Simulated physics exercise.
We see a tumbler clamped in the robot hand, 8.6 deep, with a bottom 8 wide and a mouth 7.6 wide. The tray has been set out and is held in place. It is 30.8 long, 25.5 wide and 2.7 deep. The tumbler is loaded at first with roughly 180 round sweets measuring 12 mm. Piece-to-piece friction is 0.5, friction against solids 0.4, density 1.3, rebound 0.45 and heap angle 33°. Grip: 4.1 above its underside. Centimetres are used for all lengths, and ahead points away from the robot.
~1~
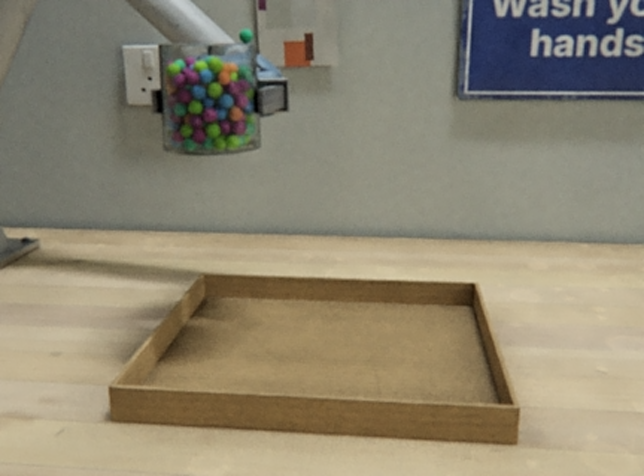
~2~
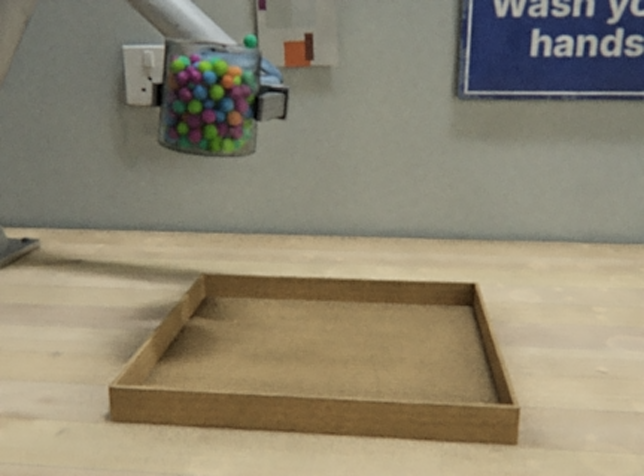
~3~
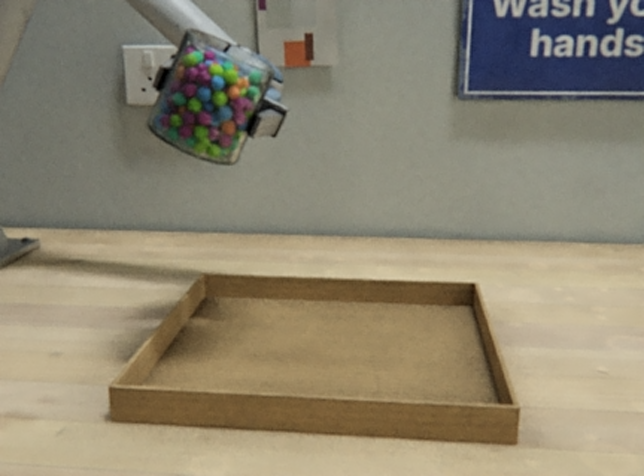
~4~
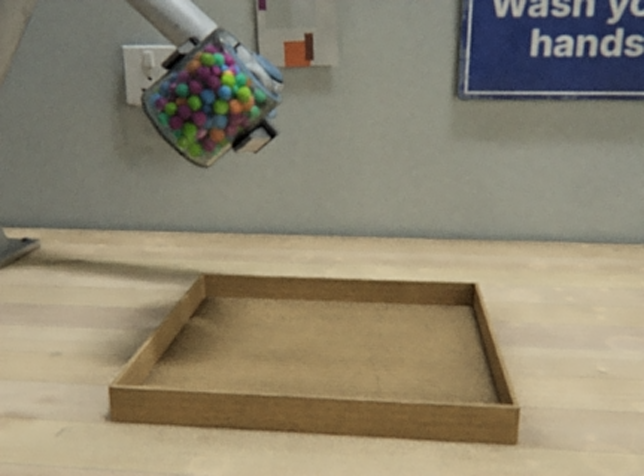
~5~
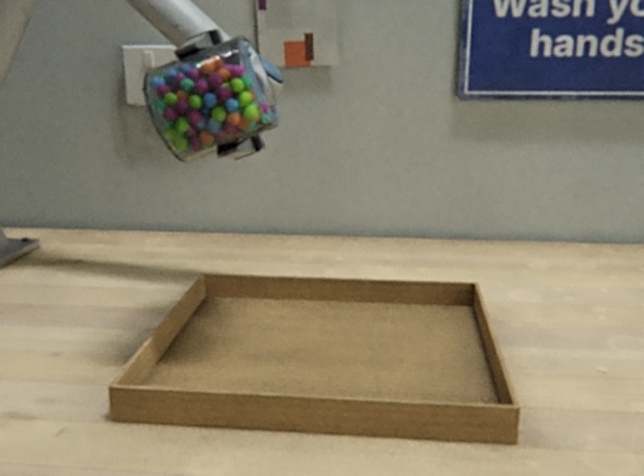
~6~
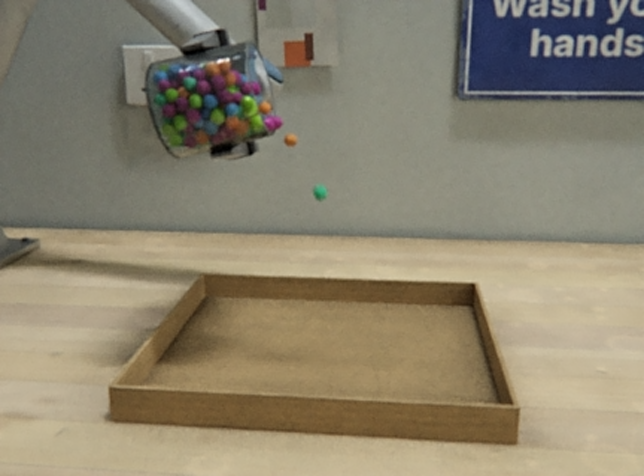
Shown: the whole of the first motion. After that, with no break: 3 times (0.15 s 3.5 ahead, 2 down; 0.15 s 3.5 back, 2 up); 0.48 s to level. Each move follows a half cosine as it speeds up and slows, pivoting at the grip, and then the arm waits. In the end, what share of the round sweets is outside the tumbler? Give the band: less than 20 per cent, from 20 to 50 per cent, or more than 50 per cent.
The band is from 20 to 50 per cent.
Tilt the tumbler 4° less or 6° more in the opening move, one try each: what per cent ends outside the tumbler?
I'd say close to 20 and 45 per cent, in that order.
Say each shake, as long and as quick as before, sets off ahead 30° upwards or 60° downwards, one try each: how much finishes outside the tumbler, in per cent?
I'd say close to 60 percent for the first and close to 10 percent for the second.
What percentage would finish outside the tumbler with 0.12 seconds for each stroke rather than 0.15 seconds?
Estimate: Close to 40 percent.
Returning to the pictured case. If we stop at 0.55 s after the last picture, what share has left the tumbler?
About 20 in a hundred parts are out by then.
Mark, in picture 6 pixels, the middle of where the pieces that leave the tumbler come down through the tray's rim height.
Close to pixel (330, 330).
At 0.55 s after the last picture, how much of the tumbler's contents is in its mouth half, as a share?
Something near 40 per cent is there.
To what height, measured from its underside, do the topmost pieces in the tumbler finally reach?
Roughly 7.0 centimetres.
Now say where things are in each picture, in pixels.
The first picture shows tumbler middle at (210, 99), level; upper third of the load around (208, 81), from x 170 to 250, top at y 35; 184 in the tumbler.
The second picture shows tumbler middle at (211, 99), tilted 7° forward; upper third of the load around (208, 81), from x 170 to 250, top at y 40.
The third picture shows tumbler middle at (211, 99), tilted 27° forward; upper third of the load around (206, 83), from x 160 to 255, top at y 55.
The fourth picture shows tumbler middle at (212, 99), tilted 50° forward; upper third of the load around (205, 83), from x 160 to 260, top at y 50.
The fifth picture shows tumbler middle at (213, 100), tilted 70° forward; upper third of the load around (205, 83), from x 160 to 265, top at y 60.
The sixth picture shows tumbler middle at (213, 100), tilted 77° forward; upper third of the load around (200, 84), from x 160 to 320, top at y 65; 182 in the tumbler, 2 in flight or on a rim.
Then, 0.55 s after the last picture, tilted 77° forward, highest piece 25 above the table; 146 in the tumbler, 27 in the tray, 11 in flight or on a rim.
Then, 1.10 s after the last picture, tilted 47° forward, highest piece 25 above the table; 131 in the tumbler, 52 in the tray, 1 in flight or on a rim.
Then, 1.58 s after the last picture, level, highest piece 26 above the table; 131 in the tumbler, 53 in the tray.
Then, 2.63 s after the last picture, level, highest piece 26 above the table; 131 in the tumbler, 53 in the tray.
Final count, 131 in the tumbler, 53 in the tray. That is 29 % outside the tumbler.
